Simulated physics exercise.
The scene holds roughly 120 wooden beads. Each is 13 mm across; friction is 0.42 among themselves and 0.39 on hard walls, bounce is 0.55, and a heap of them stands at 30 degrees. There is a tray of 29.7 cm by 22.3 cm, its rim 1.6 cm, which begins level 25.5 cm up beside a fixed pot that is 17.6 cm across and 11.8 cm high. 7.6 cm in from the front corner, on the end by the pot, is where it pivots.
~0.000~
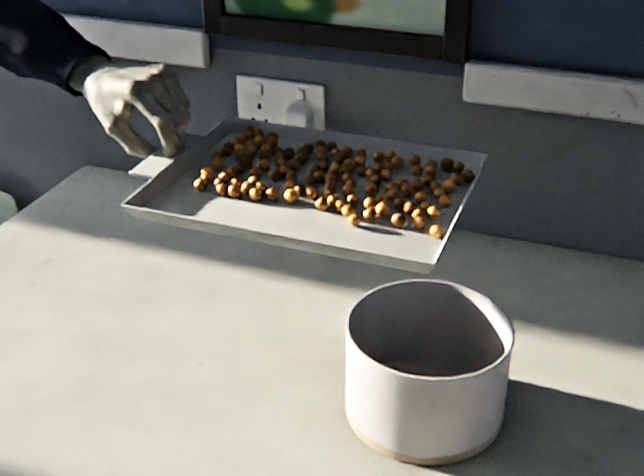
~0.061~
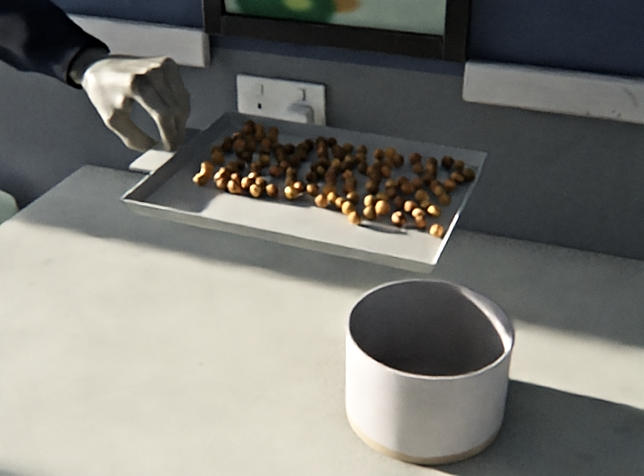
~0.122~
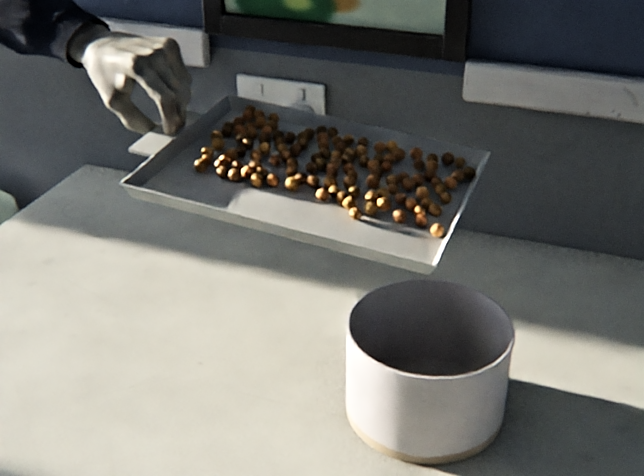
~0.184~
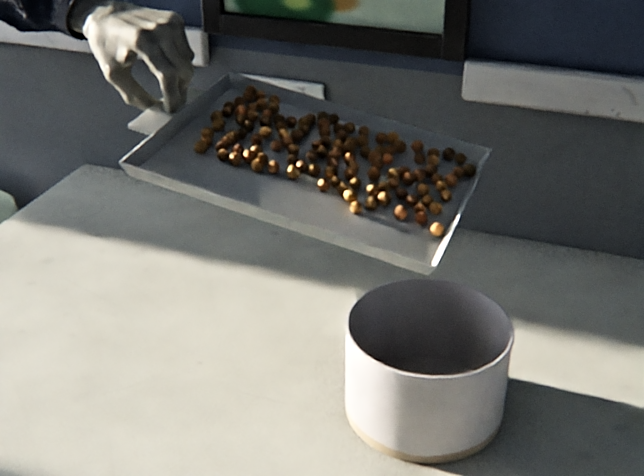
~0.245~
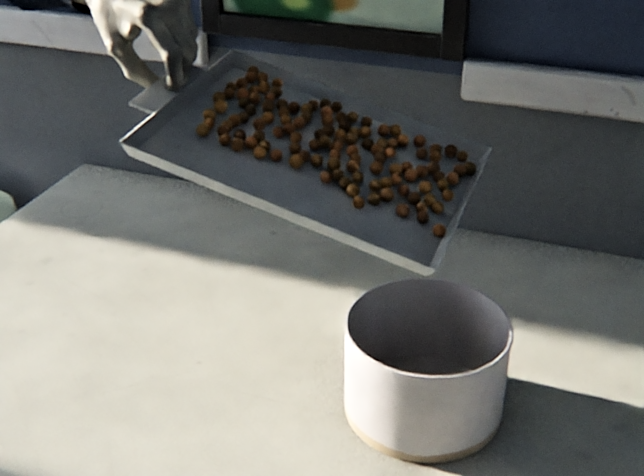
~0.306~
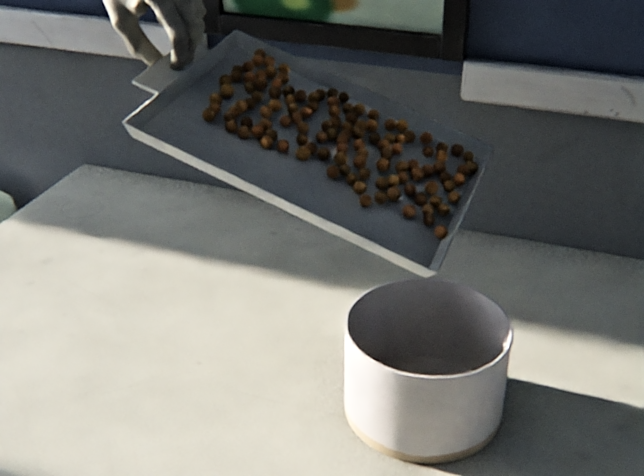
On a gray counter, a pale hand raises the left end of a bead-filled tray.
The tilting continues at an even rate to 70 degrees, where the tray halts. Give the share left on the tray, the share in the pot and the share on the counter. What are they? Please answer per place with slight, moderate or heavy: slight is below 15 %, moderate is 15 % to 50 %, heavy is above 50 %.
Per place: Tray slight, pot moderate, counter heavy.
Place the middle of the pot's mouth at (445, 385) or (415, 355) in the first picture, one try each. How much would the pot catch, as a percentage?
In order, about 70 and about 40 per cent.
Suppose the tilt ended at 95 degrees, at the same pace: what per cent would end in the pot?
In that case some 25 per cent.
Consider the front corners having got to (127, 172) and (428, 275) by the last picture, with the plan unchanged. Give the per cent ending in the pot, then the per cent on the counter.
In the pot: 0 per cent; on the counter: 100 per cent.
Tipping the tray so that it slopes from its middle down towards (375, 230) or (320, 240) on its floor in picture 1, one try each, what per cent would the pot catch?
That would be close to 0 per cent and then close to 0 per cent.
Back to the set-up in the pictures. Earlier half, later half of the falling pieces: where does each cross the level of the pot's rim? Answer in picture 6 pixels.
I'd mark about (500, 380) for the first half and about (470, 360) for the second.
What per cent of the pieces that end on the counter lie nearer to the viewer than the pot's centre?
Roughly 90 per cent.
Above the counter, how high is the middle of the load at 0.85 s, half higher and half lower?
Roughly 26 centimetres, give or take.
After 0.63 s, tilt 44 degrees; the tray holds 100 %, the pot 0 %.
After 0.85 s, tilt 61 degrees; the tray holds 55 %, the pot 0 %.
Then, at 1.18 s, tilt 70 degrees; the tray holds 20 %, the pot 15 %.
By 2.3 s all is still; tray 0 %, pot 30 %, counter 75 %.
